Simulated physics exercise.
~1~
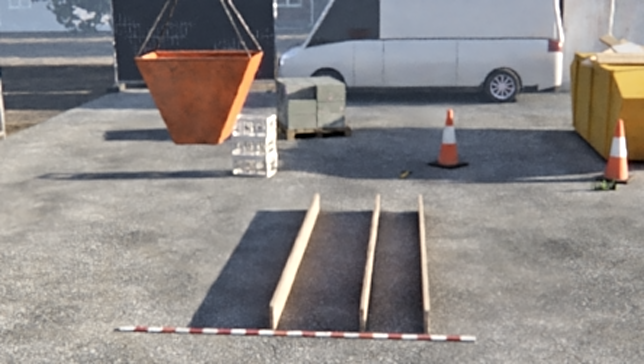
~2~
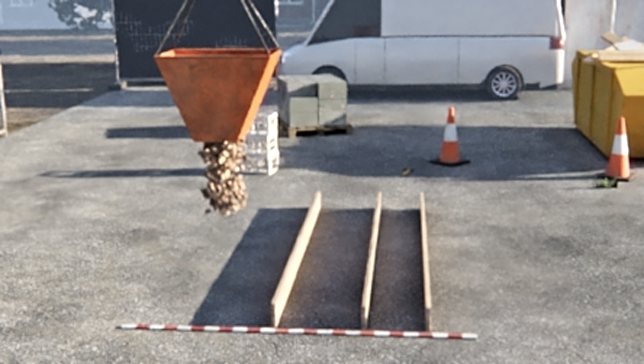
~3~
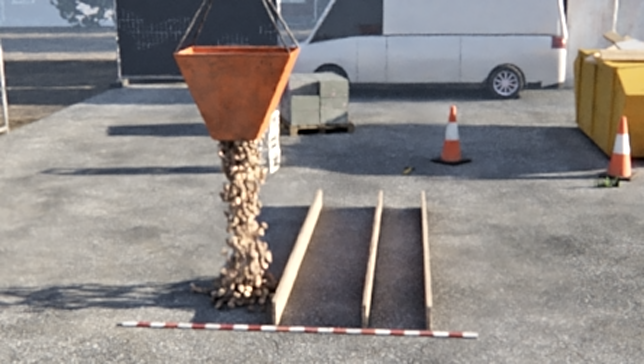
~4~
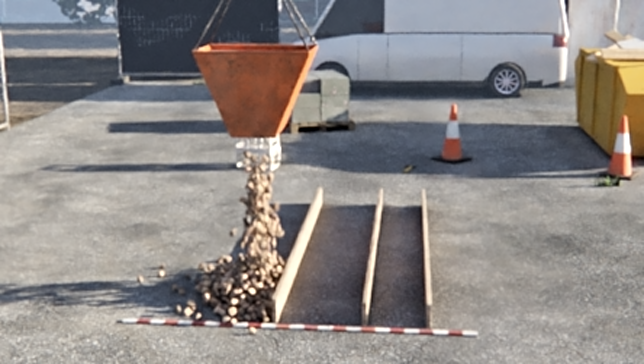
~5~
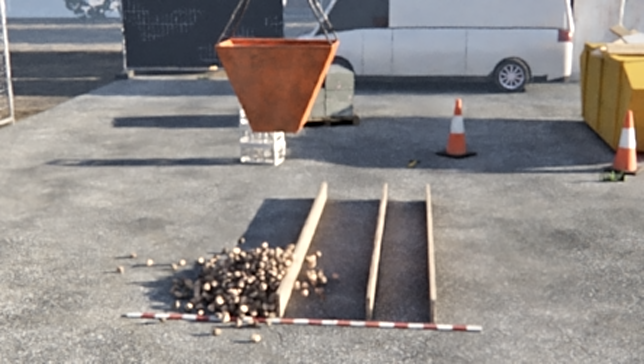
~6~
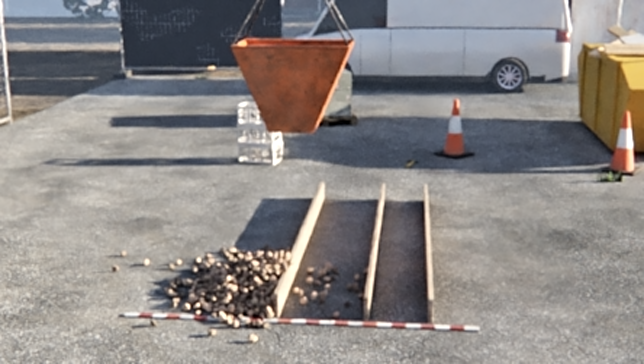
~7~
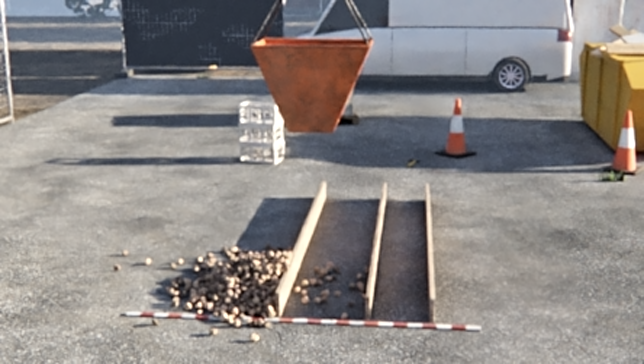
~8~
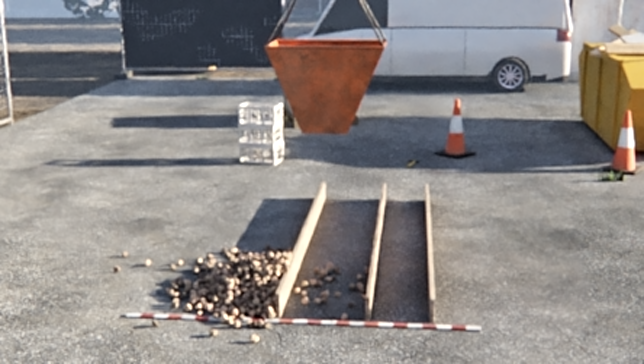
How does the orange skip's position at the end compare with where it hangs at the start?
At the start the skip hangs on the left, in front of the dark panel and to the left of the boards. By the end it has moved right and hangs beyond the white crates, in front of the van's left end and above the area of the boards.
